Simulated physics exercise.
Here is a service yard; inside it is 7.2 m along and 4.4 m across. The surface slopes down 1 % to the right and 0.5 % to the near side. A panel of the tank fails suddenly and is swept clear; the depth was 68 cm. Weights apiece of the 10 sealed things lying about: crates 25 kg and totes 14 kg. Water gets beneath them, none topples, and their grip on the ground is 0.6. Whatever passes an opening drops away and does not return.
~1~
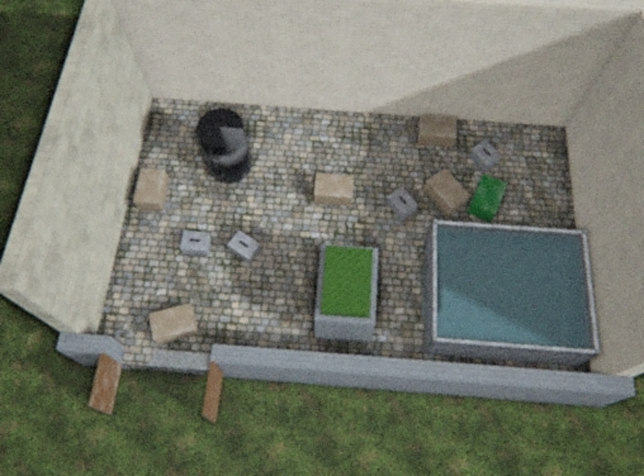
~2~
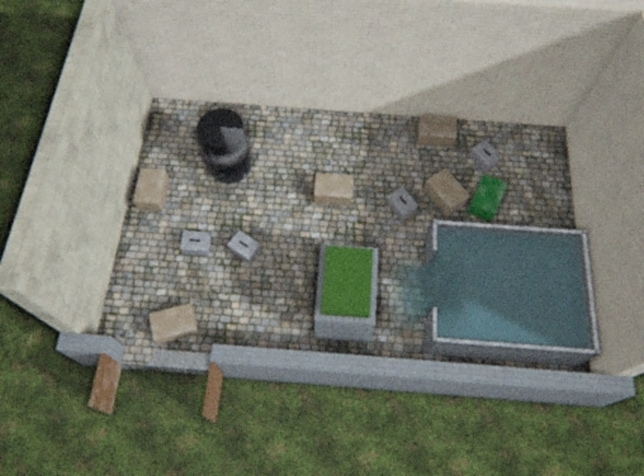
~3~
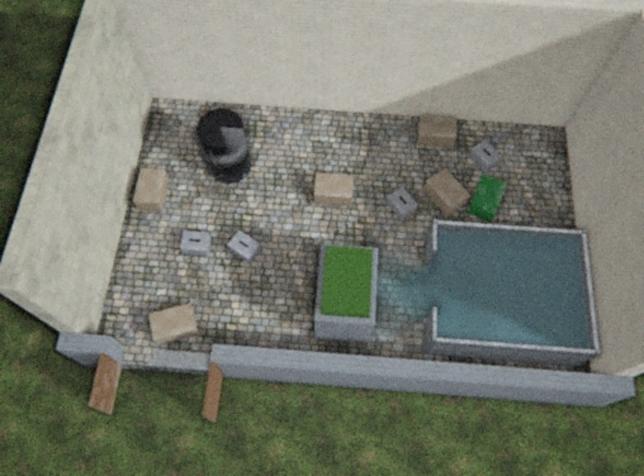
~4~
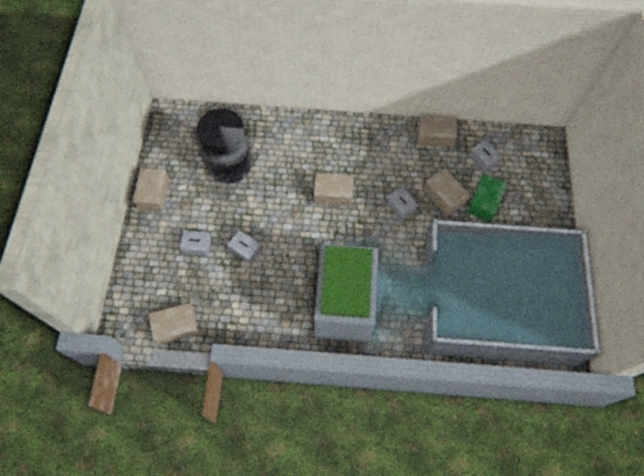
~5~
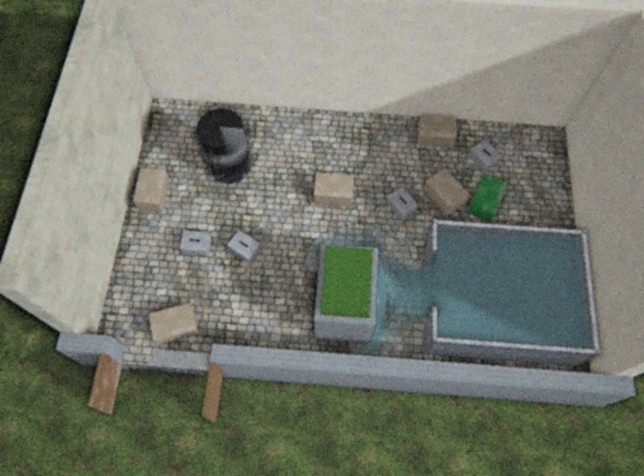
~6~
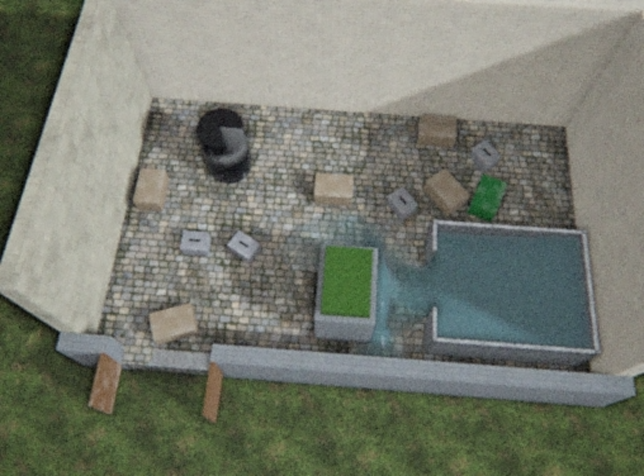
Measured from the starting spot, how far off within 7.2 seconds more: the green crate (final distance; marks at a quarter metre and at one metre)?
Green crate holds its place.
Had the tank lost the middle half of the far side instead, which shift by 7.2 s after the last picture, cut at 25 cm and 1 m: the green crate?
Then the green crate ends far away.
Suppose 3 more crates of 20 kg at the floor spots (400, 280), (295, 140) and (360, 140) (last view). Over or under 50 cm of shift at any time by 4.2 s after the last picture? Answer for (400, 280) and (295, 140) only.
In turn: Past it, more.
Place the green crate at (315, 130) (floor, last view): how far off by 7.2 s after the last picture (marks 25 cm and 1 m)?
It ends far away.
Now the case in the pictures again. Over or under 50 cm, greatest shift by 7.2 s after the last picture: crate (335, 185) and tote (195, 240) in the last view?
In turn: Past it, under.
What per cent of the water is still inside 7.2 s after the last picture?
About 96 per cent.
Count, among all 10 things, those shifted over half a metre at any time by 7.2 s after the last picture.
I count 1.
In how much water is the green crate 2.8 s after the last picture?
About 0 cm.
Then, 0.9 s after the last picture the green crate is near (489, 194), 0.0 m from its start, aground; 0 of 10 are out; 0 afloat.
Then, 2.8 s after the last picture the green crate is near (489, 194), 0.0 m from its start, aground; 0 of 10 are out; 1 afloat.
Then, 4.8 s after the last picture the green crate is near (489, 194), 0.0 m from its start, aground; 0 of 10 are out; 0 afloat.
Then, 7.2 s after the last picture the green crate is near (489, 194), 0.0 m from its start, aground; 0 of 10 are out; 0 afloat.
